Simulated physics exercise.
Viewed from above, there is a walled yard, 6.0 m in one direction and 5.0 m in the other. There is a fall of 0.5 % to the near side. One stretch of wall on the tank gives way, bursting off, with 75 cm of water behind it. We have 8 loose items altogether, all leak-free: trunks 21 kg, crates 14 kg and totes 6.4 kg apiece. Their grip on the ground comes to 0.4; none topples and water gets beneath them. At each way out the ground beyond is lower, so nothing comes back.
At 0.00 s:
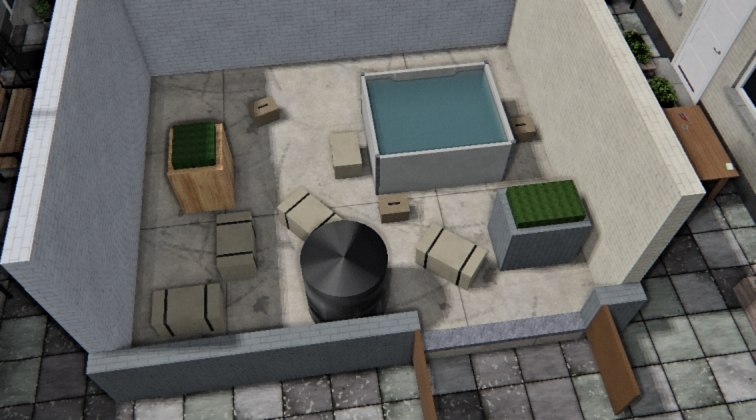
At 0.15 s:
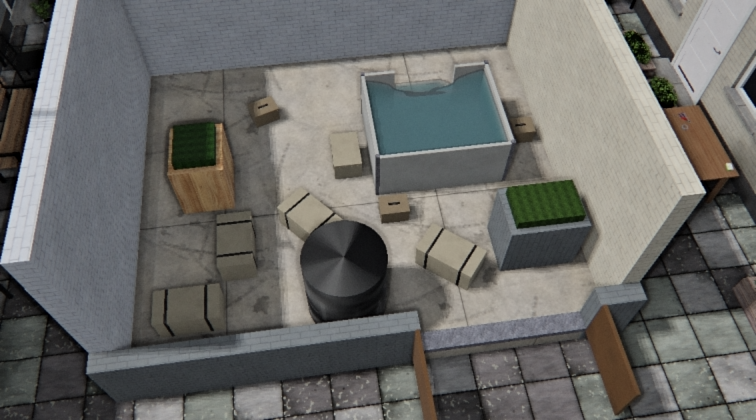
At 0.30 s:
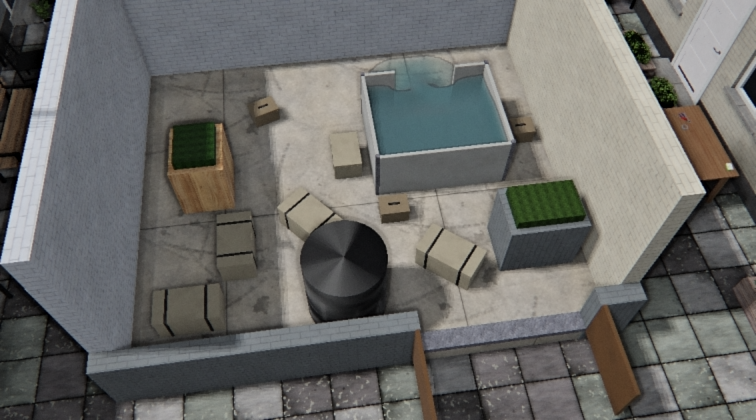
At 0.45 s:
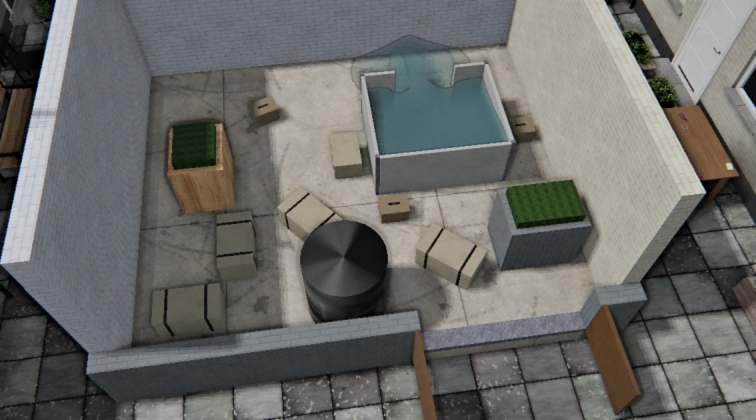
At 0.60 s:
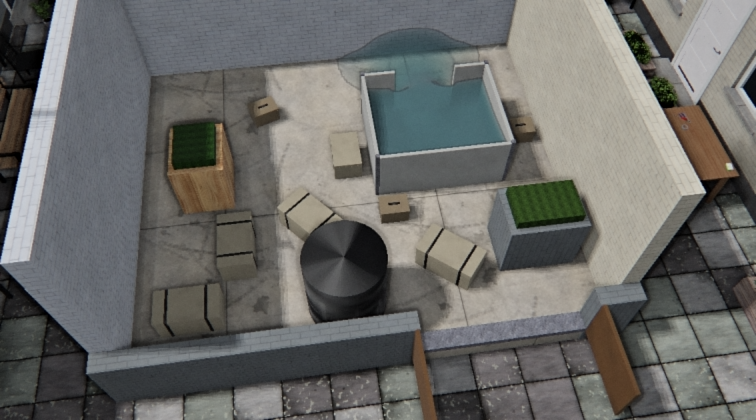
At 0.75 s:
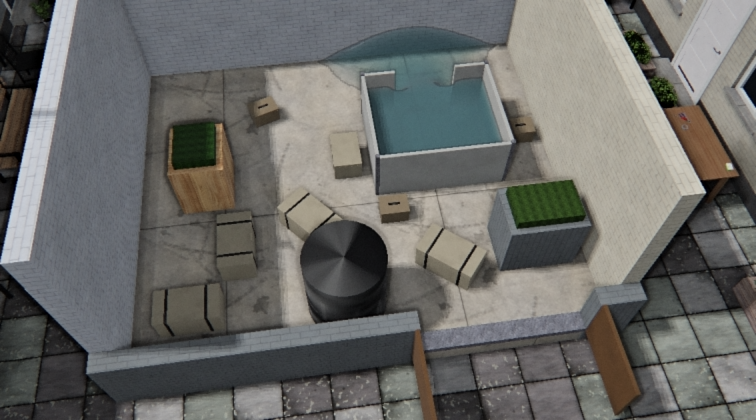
Water pushes out through a gap that opens in the far wall of a raised, pale-sided tank, in a walled, paved yard seen from above. Tan boxes, a dark round container and two green-topped planters, wooden at left and grey at right, stand around it. The clear teal sheet spreads behind the tank to the back wall, mostly leftward, while the boxes and camera stay still.
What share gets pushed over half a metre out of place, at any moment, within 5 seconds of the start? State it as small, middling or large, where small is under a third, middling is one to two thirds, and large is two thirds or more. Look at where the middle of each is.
Middling.
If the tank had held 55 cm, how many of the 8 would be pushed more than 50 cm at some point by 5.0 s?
So the tally would be 2.
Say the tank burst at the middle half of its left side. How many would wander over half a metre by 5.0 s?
Then it comes to 4 of them.
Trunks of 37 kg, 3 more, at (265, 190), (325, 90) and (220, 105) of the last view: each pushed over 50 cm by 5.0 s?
In order: Within it, beyond it, beyond it.
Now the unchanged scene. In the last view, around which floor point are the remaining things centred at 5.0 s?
Near (316, 246).
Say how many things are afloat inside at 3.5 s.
Tally: 2 of them.
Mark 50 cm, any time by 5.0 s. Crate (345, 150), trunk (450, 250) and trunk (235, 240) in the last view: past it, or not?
Result, in order: Undershooting / undershooting / undershooting.
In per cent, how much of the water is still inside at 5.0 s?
Close to 98 in a hundred parts remain.
After 1.1 s 0 of 8 are over 50 cm from their spots; 0 afloat.
After 2.2 s 2 of 8 are over 50 cm from their spots; 0 afloat.
After 3.5 s 2 of 8 are over 50 cm from their spots; 2 afloat.
After 5.0 s 3 of 8 are over 50 cm from their spots, and 3 have been at some point; 2 afloat.
